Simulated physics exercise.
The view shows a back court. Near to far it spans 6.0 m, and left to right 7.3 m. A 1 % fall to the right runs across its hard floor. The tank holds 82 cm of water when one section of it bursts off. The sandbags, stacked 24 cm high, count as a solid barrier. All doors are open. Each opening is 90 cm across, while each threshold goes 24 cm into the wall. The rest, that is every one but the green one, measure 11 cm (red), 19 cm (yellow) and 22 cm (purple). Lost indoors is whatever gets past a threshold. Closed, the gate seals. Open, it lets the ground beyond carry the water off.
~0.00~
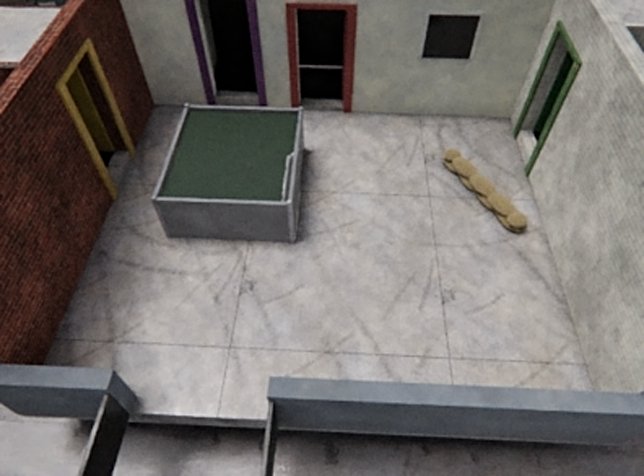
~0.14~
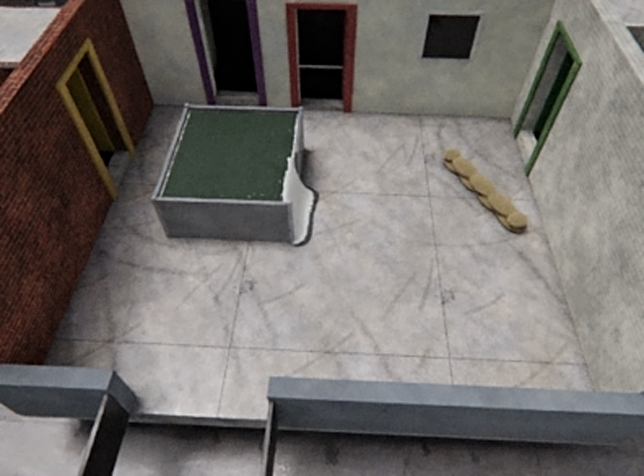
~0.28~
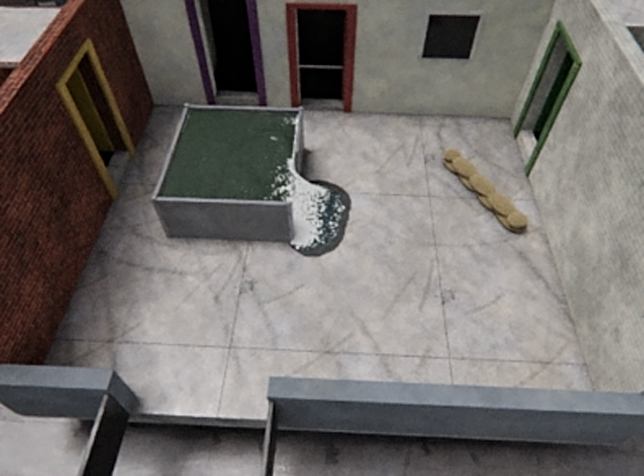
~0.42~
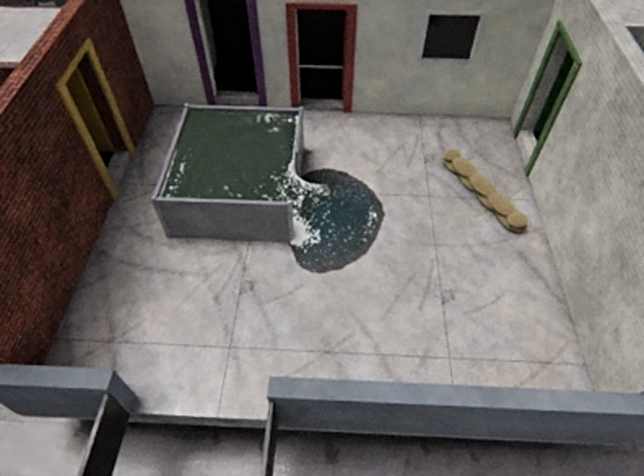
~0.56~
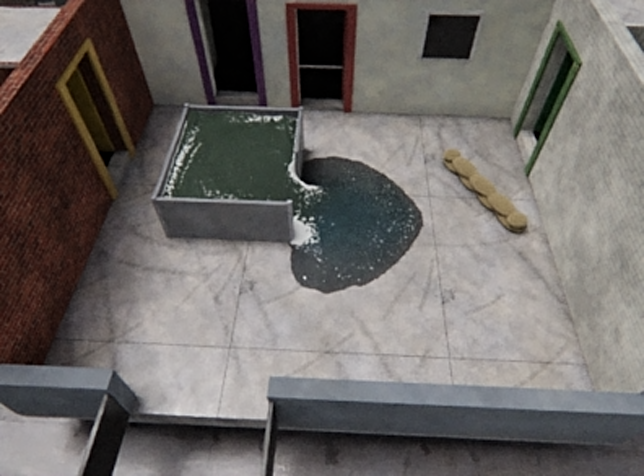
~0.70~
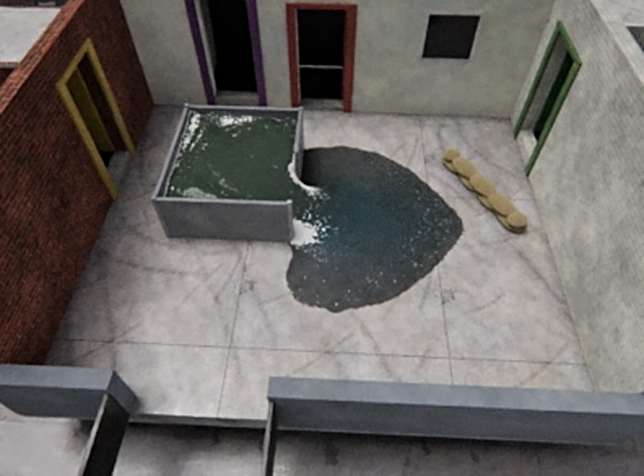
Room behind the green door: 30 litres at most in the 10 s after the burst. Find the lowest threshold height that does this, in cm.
The lowest height is about 10.5 cm.
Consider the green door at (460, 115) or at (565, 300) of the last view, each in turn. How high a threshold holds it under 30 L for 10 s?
Roughly 9.5 cm for the first and 26 cm for the second.
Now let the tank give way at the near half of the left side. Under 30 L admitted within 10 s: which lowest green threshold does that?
Minimum height: Approx. 10.5 cm.
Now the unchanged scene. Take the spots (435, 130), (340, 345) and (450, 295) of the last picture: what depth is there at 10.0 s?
Some 9, 6 and 8 cm.
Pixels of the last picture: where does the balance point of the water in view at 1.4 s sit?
At about (294, 202).
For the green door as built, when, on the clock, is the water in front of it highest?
At about 6.5 s.
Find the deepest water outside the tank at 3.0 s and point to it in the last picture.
About (592, 402).
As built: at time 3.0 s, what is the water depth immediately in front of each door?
At the red door the depth is 1 cm, at green 11 cm, at yellow 0 cm and at purple 0 cm.
After 1.4 s water covers 35 % of the floor, deepest (44 cm) near (301, 219); it has not reached the green door.
After 3.0 s water covers 50 % of the floor, deepest (42 cm) near (592, 402); 11 cm at the green door, 0 litres in over its 20 cm threshold.
After 10.0 s water covers 95 % of the floor, deepest (16 cm) near (542, 237); 12 cm at the green door, 0 litres in over its 20 cm threshold.
At the green door as built, the water arrived by 2.5 s and peaked near 14 cm at 6.6 s.
With a threshold of 9 cm, 52 litres would have come in within the 10 s; with 12 cm, 18 litres. So under 30 litres takes about 10.5 cm.
